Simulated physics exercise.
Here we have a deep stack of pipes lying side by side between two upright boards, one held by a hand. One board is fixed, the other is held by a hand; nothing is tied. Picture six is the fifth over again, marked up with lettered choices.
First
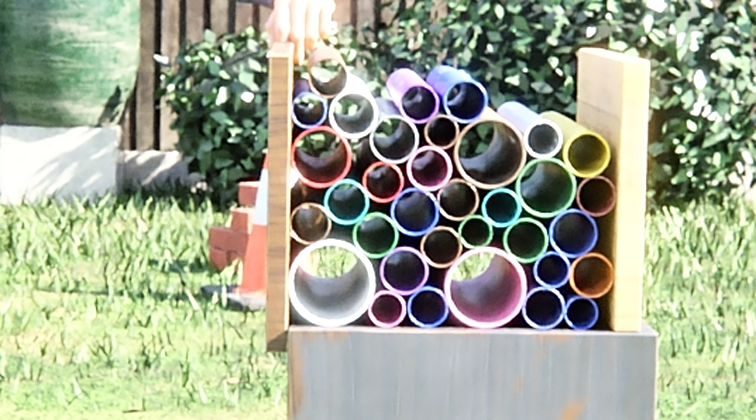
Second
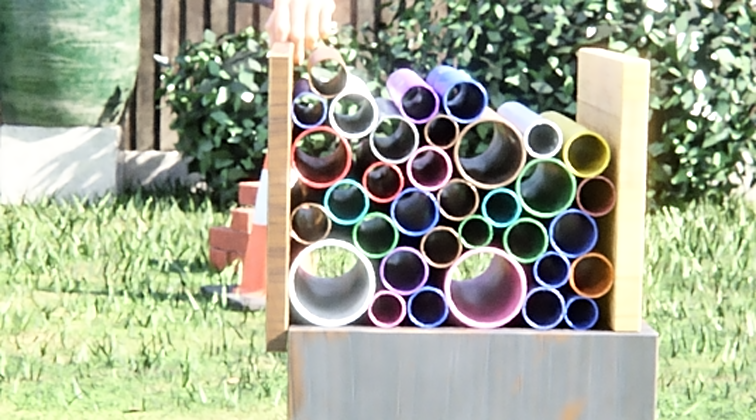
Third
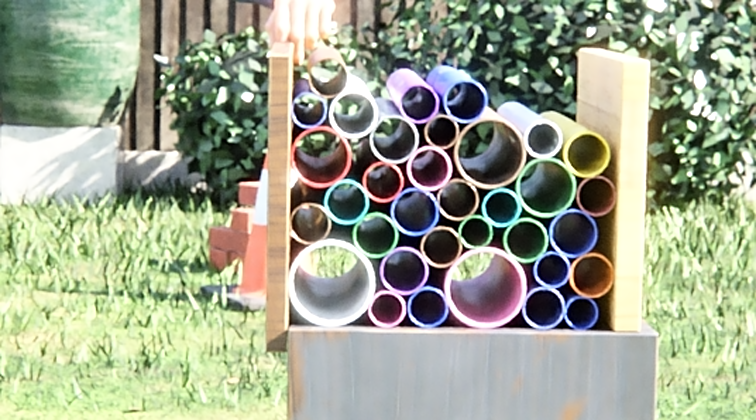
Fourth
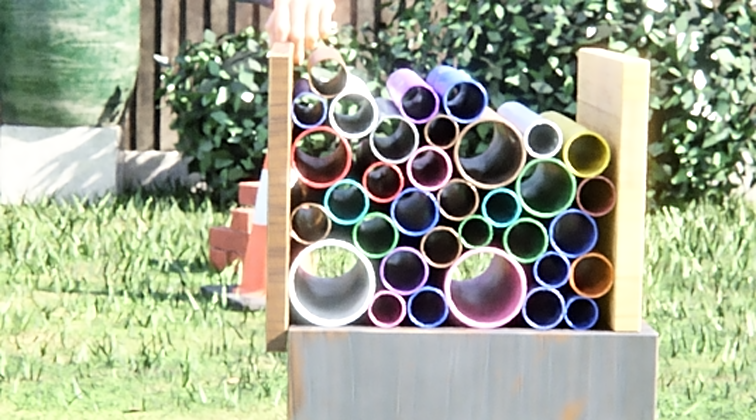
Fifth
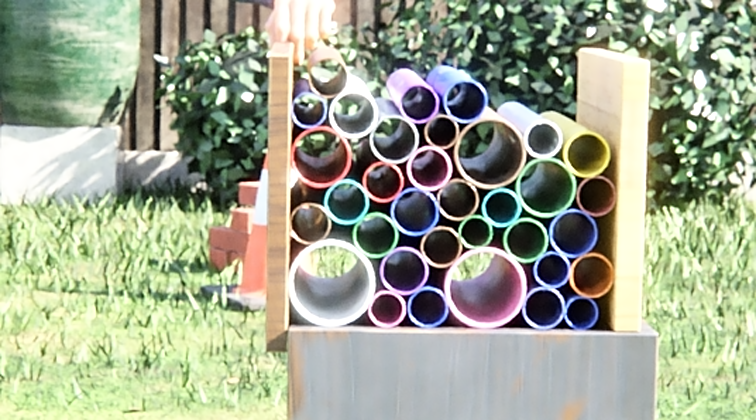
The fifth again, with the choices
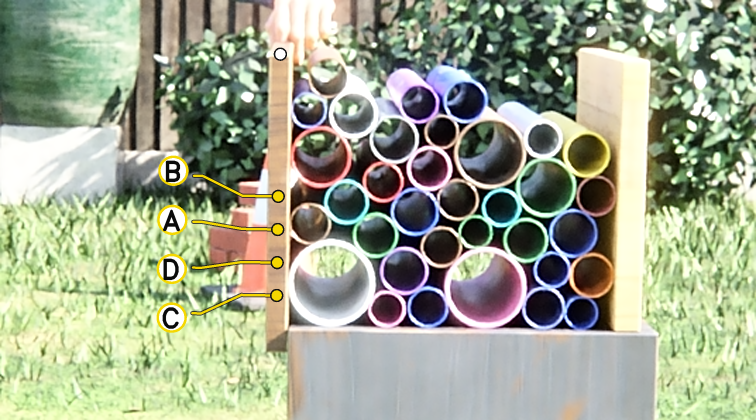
Nothing visibly moves as a hand holds the left board beside stacked colourful pipes.
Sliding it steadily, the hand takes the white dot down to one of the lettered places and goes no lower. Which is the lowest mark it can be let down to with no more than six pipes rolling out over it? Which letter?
No lower than A.
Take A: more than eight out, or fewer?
Fewer than eight.
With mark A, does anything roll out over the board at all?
At A: Yes.
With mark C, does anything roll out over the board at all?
At C: Yes.
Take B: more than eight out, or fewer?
At B, fewer than eight.
On the marked copy, A at (278, 230); B at (278, 196); C at (277, 296); D at (277, 262); the white dot at (281, 55).
With A. Early on, top of the board (290, 134).
Further on, top of the board (289, 224).
At the end, top of the board (289, 229), four out over the board.
As for the rest, B two out over the board; C more than six out over the board; D more than six out over the board.
